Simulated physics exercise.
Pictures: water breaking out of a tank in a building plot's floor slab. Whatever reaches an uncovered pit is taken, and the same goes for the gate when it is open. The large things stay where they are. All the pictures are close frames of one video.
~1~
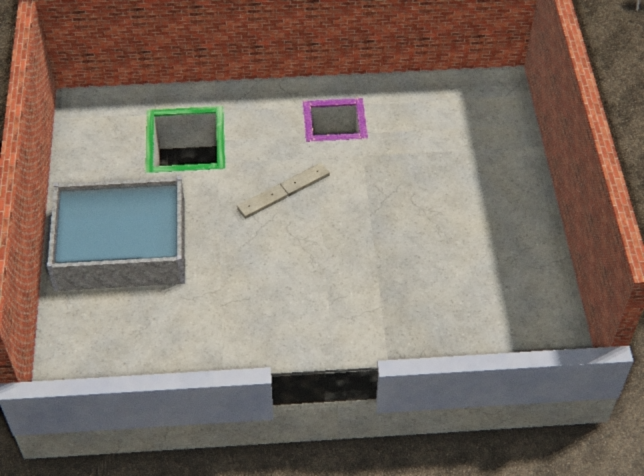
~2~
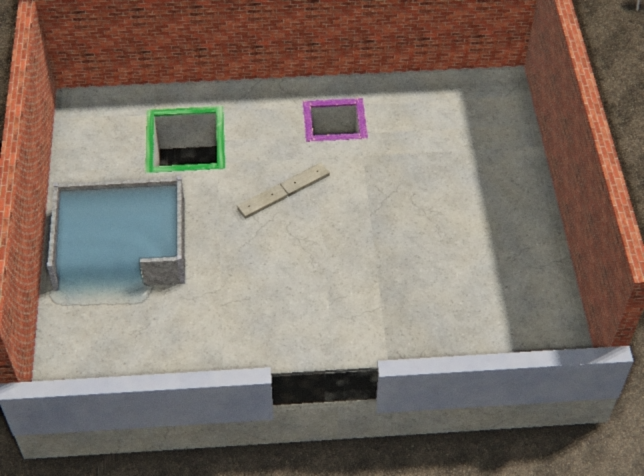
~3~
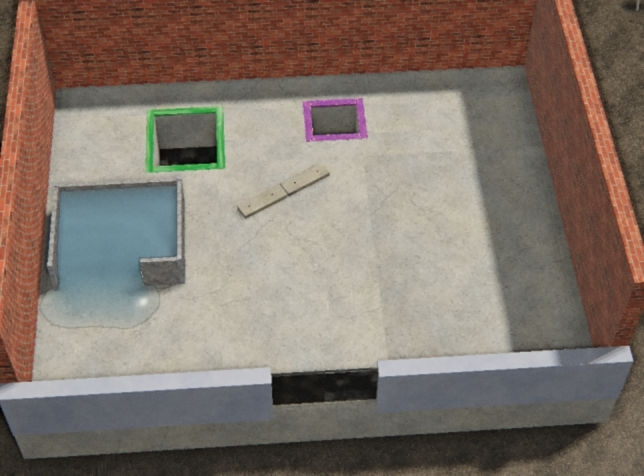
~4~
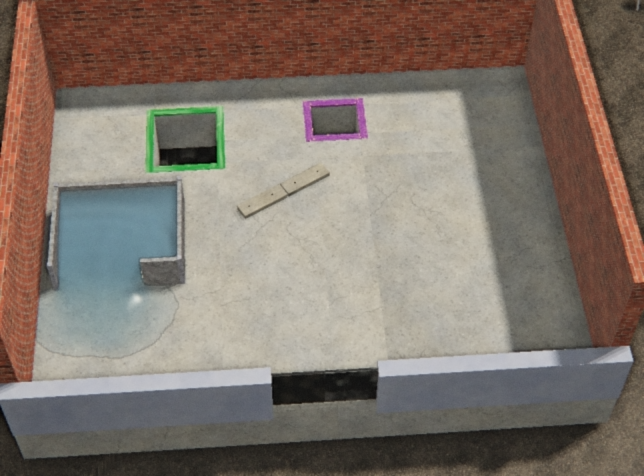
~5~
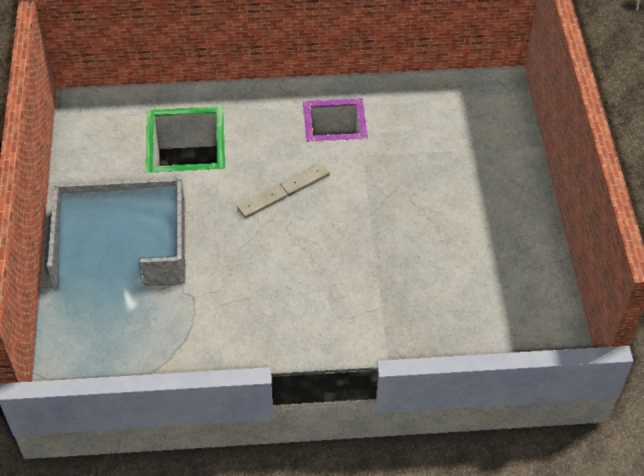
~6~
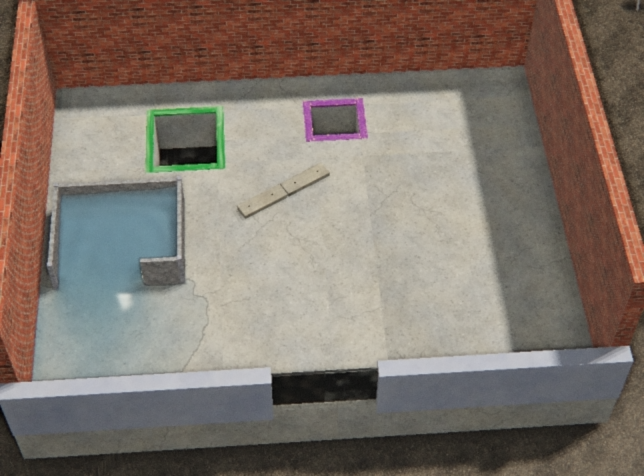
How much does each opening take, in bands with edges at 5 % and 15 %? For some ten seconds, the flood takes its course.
Gate: Less than 5 %, purple pit: Less than 5 %, green pit: Less than 5 %.
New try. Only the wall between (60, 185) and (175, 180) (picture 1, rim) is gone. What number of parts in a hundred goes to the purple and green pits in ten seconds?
Near enough: Purple 8 percent, green 60 percent.
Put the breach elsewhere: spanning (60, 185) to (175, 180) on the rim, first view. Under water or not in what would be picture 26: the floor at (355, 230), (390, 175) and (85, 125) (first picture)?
So the first one is left untouched, the next left untouched, and the last drenched.
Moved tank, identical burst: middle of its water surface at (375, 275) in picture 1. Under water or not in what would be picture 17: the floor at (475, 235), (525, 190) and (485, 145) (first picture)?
In order: Unflooded, then unflooded, then unflooded.
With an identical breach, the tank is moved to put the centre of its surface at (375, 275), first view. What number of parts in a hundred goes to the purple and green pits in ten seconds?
Purple about 2 %, green about 8 %.
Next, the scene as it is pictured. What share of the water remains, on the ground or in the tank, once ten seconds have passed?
Estimate: Close to 98 %.
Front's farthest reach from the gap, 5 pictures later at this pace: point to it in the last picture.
I'd say near (233, 397).
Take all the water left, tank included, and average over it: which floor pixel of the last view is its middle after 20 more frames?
Around pixel (166, 320).
A moment on, water covers 10 % of the floor; the gate 0 %, the purple pit 0 %, the green pit 0 %.
Next, water covers 15 % of the floor; the gate 0 %, the purple pit 0 %, the green pit 0 %.
Then, water covers 30 % of the floor; the gate 0 %, the purple pit 0 %, the green pit 0 %.
Later, water covers 60 % of the floor; the gate 0 %, the purple pit 0 %, the green pit 0 %.
In the end, water covers 75 % of the floor; the gate 0 %, the purple pit 0 %, the green pit 1 %.
